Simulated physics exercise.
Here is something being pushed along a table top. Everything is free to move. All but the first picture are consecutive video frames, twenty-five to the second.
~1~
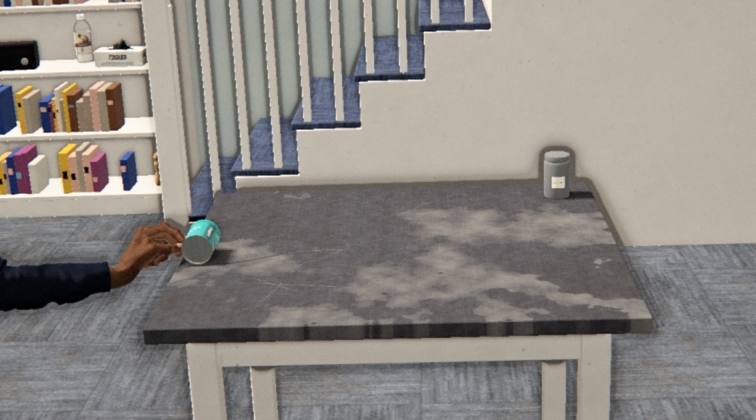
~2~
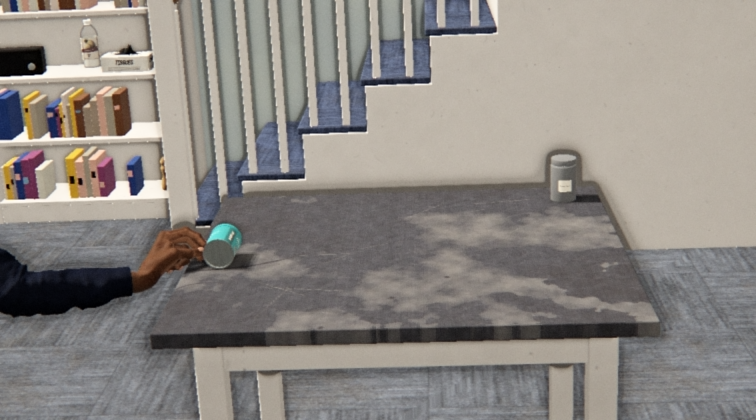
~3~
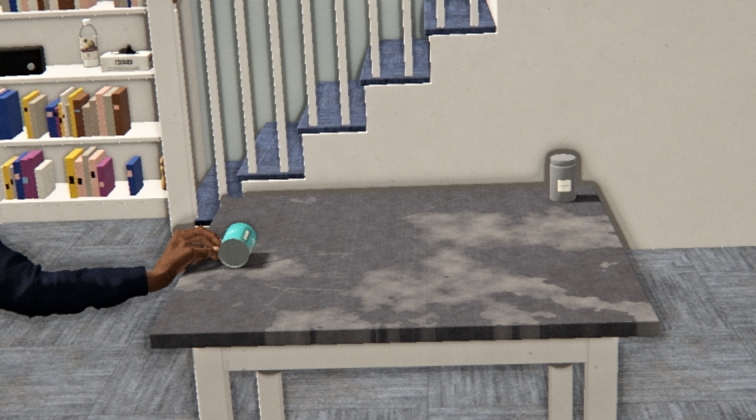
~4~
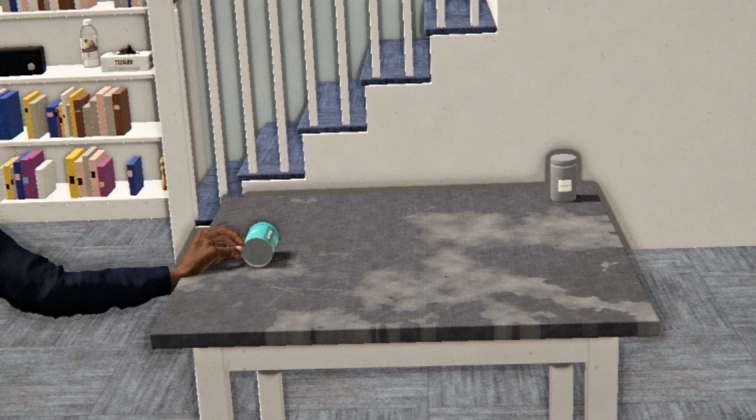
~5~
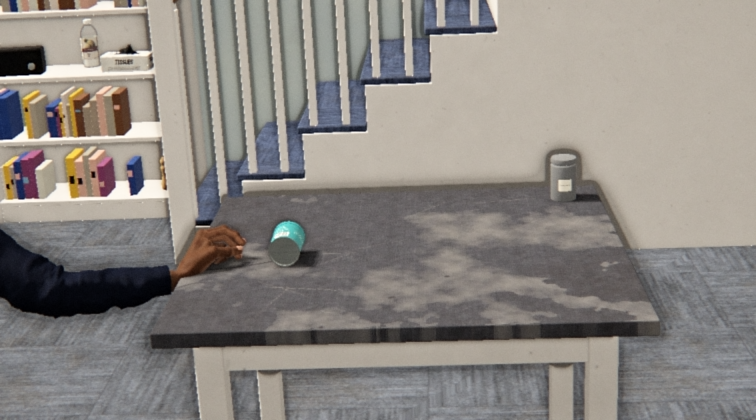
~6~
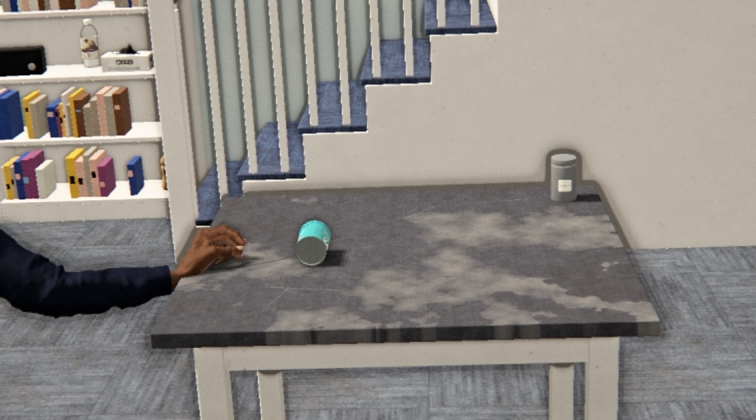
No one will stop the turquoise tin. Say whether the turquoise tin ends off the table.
The turquoise tin drops to the floor.
Then, 0.30 s after the last picture, turquoise tin rolled well along near (503, 238).
Then, 0.60 s after the last picture, turquoise tin now off the table.
Then, 0.90 s after the last picture, things are still on the move.
By the end, off the table, turquoise tin.
